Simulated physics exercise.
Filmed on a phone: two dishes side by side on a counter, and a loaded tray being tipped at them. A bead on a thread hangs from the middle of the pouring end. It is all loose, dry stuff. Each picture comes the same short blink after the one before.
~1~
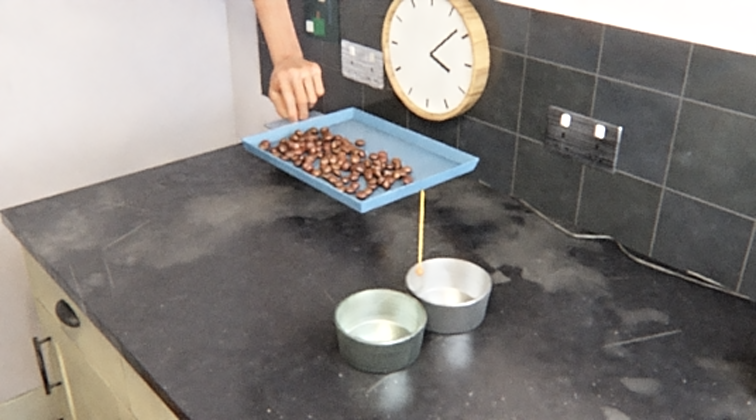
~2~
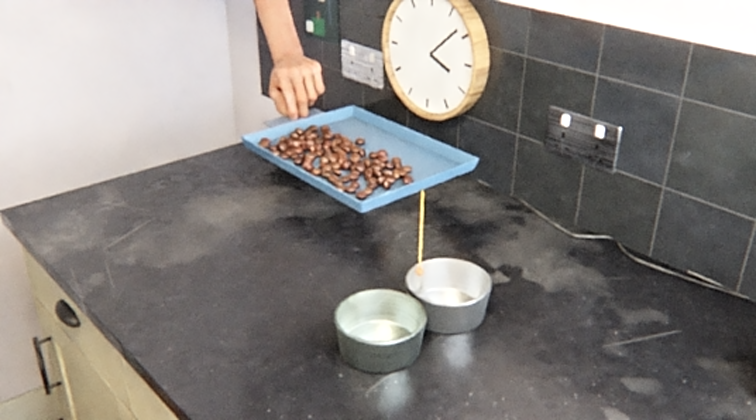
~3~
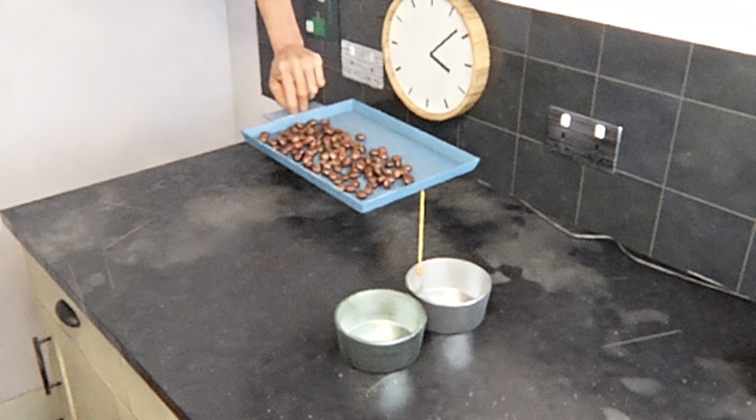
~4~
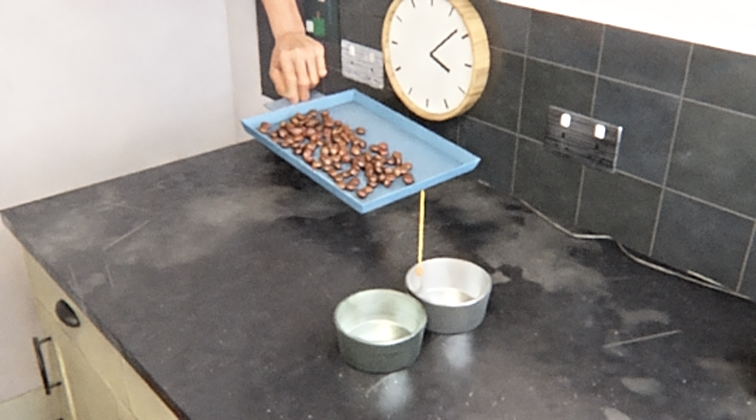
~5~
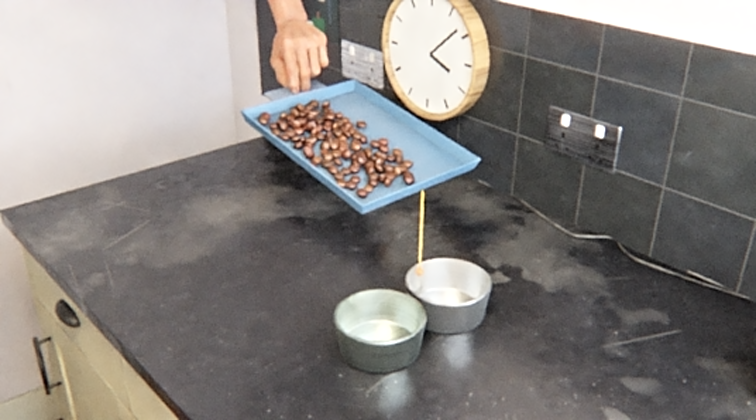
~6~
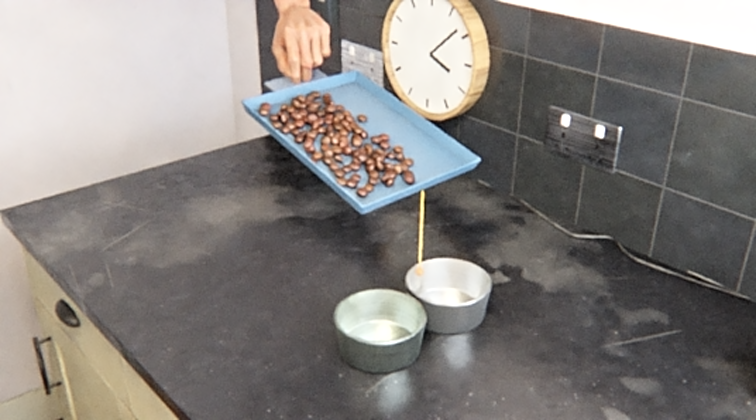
A hand slowly raised the far end of a blue tray of glossy brown pieces, tilting it slightly toward two small round dishes on a dark counter, while the pieces stayed bunched together on it.
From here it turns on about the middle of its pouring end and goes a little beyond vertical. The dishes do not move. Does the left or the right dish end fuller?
More goes to the left dish.
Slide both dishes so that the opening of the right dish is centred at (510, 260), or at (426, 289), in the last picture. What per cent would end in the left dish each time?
Near 40 % and 20 %.
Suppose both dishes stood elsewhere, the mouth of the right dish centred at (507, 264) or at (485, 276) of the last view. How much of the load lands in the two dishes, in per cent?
Roughly 50 per cent, and 80 per cent.
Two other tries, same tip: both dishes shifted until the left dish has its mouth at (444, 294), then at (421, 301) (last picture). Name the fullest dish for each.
One: The left one. Two: The left one.
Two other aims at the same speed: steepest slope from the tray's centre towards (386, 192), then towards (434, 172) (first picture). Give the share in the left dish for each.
In turn 90 and 0 in a hundred.
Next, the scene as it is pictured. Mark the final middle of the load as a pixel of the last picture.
Roughly at (404, 337).
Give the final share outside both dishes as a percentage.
Near 20 %.
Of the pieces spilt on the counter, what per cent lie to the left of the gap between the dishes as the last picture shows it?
Close to 0 per cent.
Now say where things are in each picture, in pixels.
The first frame shows corners of the pouring end (362, 200) and (474, 158), level; middle of the load (334, 157), flat chocolate drops; left dish (410, 349); right dish (478, 311); bead on its thread (420, 272).
The second frame shows corners of the pouring end (362, 201) and (474, 158), level; middle of the load (334, 156).
The third frame shows corners of the pouring end (362, 201) and (474, 158), tipped barely, level across its low end; middle of the load (335, 152).
The fourth frame shows corners of the pouring end (363, 202) and (475, 158), tipped a little, level across its low end; middle of the load (335, 147).
The fifth frame shows corners of the pouring end (363, 203) and (475, 158), tipped a little, level across its low end; middle of the load (335, 141).
The sixth frame shows corners of the pouring end (364, 203) and (476, 158), tipped a little, level across its low end; middle of the load (336, 136); left dish (410, 349); right dish (478, 311).
Just after the last frame, tray tipped steeply; almost all on the tray; about a tenth in the air.
A moment on, tray tipped right over; roughly a third on the tray; roughly a third in the left dish; about a tenth in the right dish; about a tenth outside both; about a tenth in the air.
Further on, tray tipped past a quarter turn; roughly half in the left dish; roughly a quarter in the right dish; roughly a quarter outside both.
When it is over, tray tipped past a quarter turn; roughly half in the left dish; roughly a quarter in the right dish; roughly a quarter outside both.
